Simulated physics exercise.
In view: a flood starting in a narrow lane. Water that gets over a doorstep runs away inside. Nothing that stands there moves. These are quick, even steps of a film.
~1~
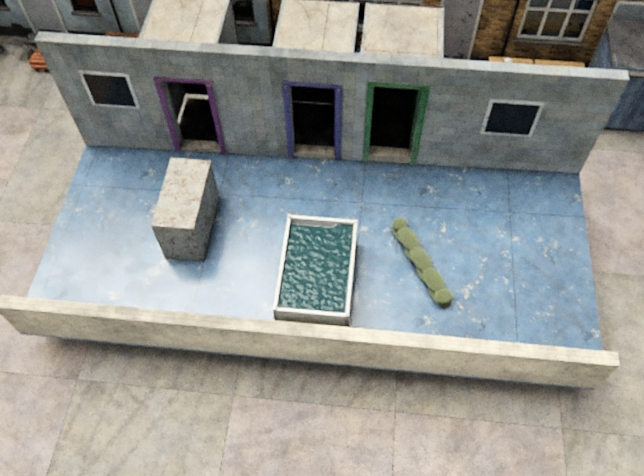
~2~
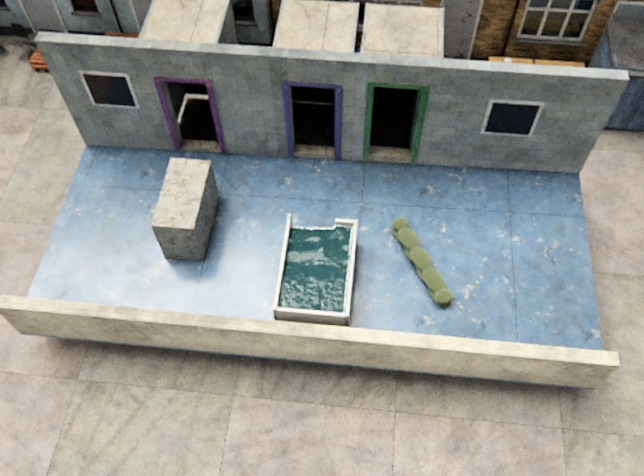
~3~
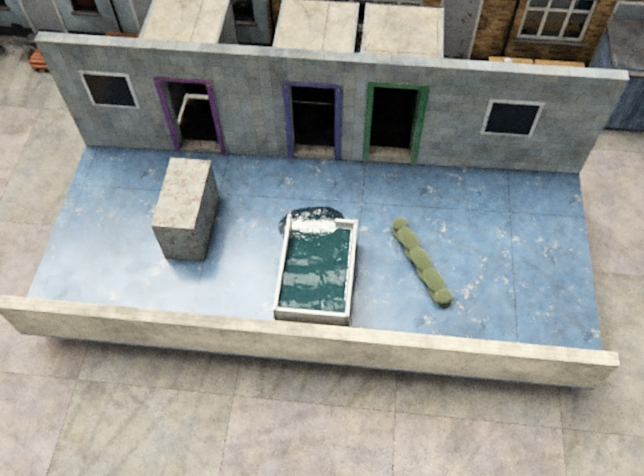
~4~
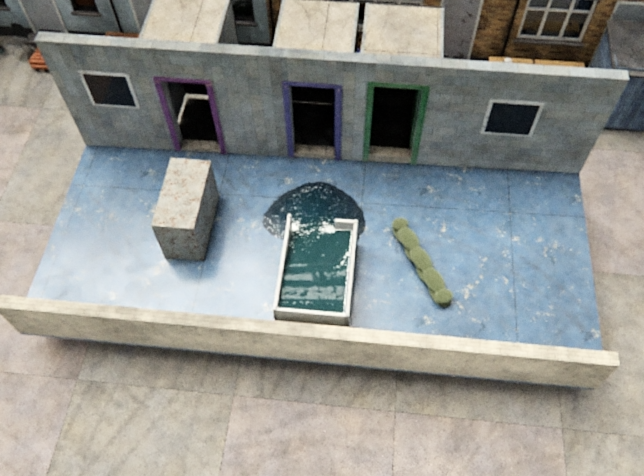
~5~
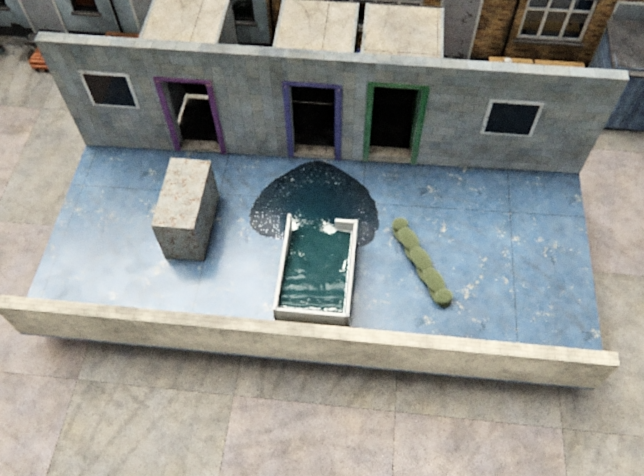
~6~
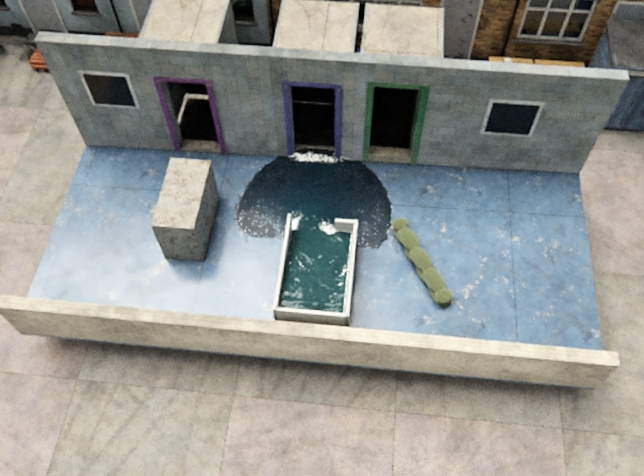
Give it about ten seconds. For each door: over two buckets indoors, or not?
The green door admits no more than that; the blue door lets in a lot; the purple door admits no more than that.
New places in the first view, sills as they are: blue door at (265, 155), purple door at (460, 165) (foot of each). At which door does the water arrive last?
It is the purple door.
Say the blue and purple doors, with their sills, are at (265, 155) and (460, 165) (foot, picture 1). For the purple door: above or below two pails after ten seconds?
One by one: Purple holds.
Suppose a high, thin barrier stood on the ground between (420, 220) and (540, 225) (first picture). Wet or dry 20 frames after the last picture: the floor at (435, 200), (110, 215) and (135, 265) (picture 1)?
One after the other: Under water, under water, dry.
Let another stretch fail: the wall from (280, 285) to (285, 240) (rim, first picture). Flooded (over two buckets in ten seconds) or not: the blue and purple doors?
The blue one keeps below it, the purple one holds.
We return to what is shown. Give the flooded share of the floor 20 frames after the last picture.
I make it 45 per cent.
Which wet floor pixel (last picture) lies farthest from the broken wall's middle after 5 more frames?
At about (190, 154).
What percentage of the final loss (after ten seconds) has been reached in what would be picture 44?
Some 70 per cent.
A moment on, water covers 20 % of the floor; the green door wet at the sill, nothing in, the blue door over two buckets in, the purple door wet at the sill, nothing in.
Next, water covers 25 % of the floor; the green door wet at the sill, nothing in, the blue door far over two buckets in, the purple door wet at the sill, nothing in.
Then, water covers 45 % of the floor; the green door wet at the sill, nothing in, the blue door far over two buckets in, the purple door under two buckets in.
Later, water covers 50 % of the floor; the green door wet at the sill, nothing in, the blue door far over two buckets in, the purple door under two buckets in.
In the end, water covers 45 % of the floor; the green door wet at the sill, nothing in, the blue door far over two buckets in, the purple door under two buckets in.
